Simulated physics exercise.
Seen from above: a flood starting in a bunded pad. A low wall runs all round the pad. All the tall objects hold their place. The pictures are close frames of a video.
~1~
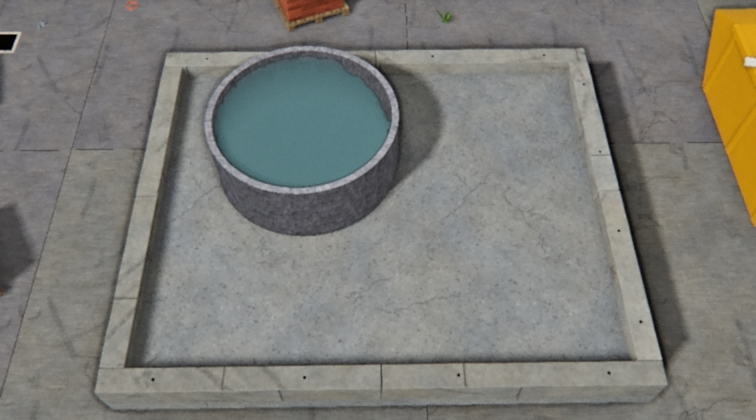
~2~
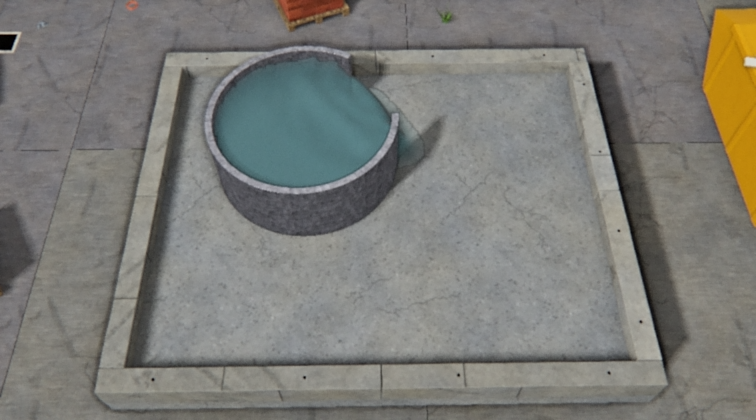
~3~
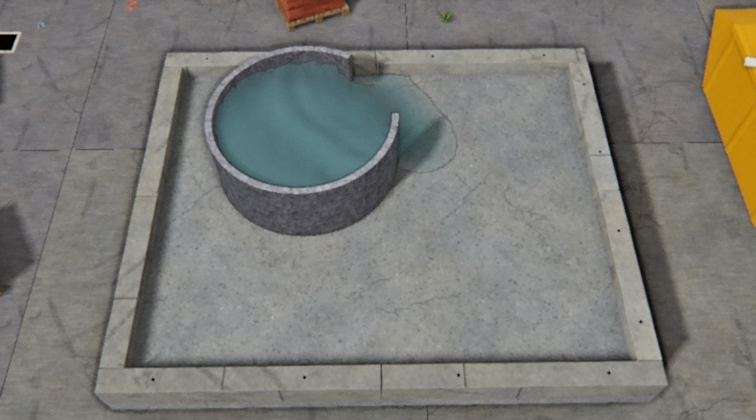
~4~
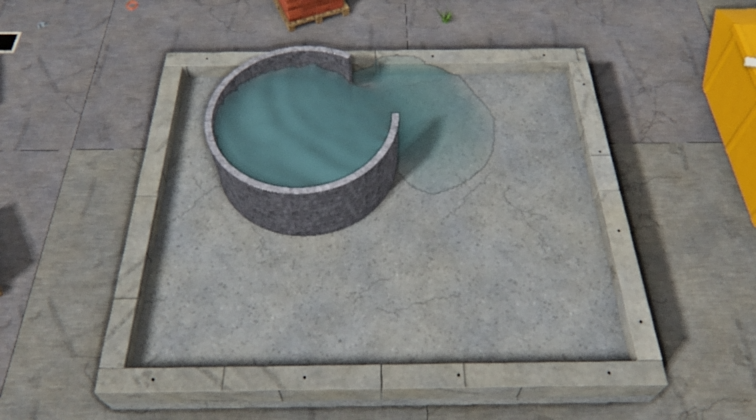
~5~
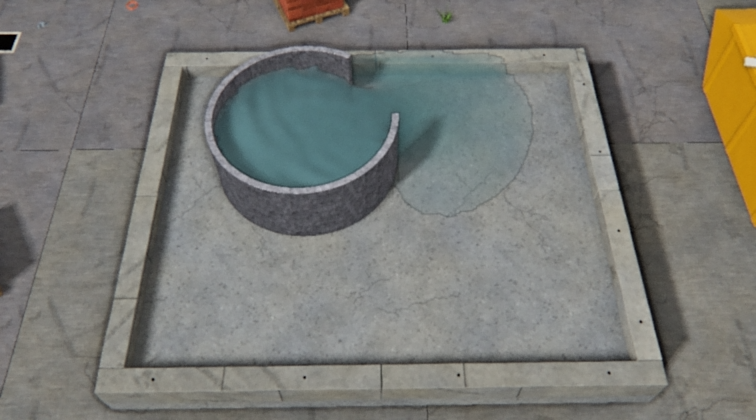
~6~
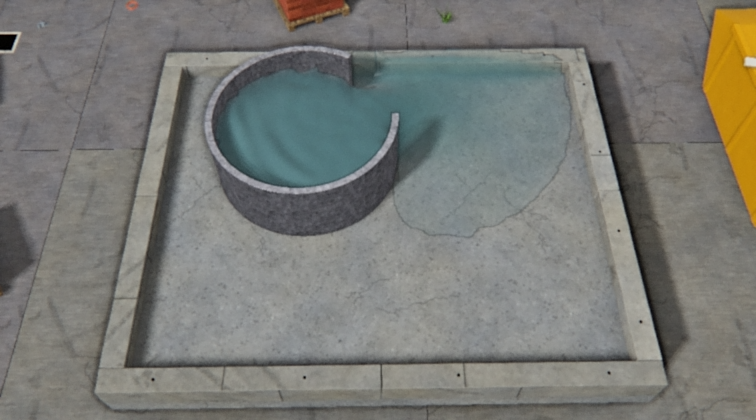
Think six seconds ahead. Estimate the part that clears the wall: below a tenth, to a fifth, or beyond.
The share lost is above a fifth.
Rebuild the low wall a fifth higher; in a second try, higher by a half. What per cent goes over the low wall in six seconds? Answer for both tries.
Near 18 and 10 in a hundred.
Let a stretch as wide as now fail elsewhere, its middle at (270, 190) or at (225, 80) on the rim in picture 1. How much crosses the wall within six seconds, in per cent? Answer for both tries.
About 18 and 38 per cent.
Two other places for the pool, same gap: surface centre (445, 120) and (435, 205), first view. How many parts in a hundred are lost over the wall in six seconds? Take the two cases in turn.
Near 36 and 30 in a hundred.
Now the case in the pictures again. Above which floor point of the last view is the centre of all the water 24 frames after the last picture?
Close to (413, 178).
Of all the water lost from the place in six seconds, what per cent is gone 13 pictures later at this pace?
Close to 75 %.
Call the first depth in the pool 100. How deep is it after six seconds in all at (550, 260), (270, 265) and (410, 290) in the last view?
Roughly 8, 6 and 10 per cent, in turn.
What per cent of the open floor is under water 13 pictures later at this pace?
Close to 50 %.
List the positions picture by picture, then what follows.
In the first picture, still water in the round pool at (303, 119).
In the second picture, water pours out at (379, 113) and has run to a hidden place.
In the third picture, the front is at (401, 77), out from the gap at (379, 116).
In the fourth picture, water pours out at (379, 118) and has run to (485, 143).
In the fifth picture, water pours out at (379, 117) and has run to (505, 76).
In the sixth picture, the front is at (562, 75), out from the gap at (379, 117).
A moment on, water covers 30 % of the floor; the low wall has let 1 % over.
Next, water covers 30 % of the floor; the low wall has let 4 % over.
Then, water covers 45 % of the floor; the low wall has let 19 % over.
Later, water covers 70 % of the floor; the low wall has let 25 % over.
In the end, water covers 85 % of the floor; the low wall has let 26 % over.
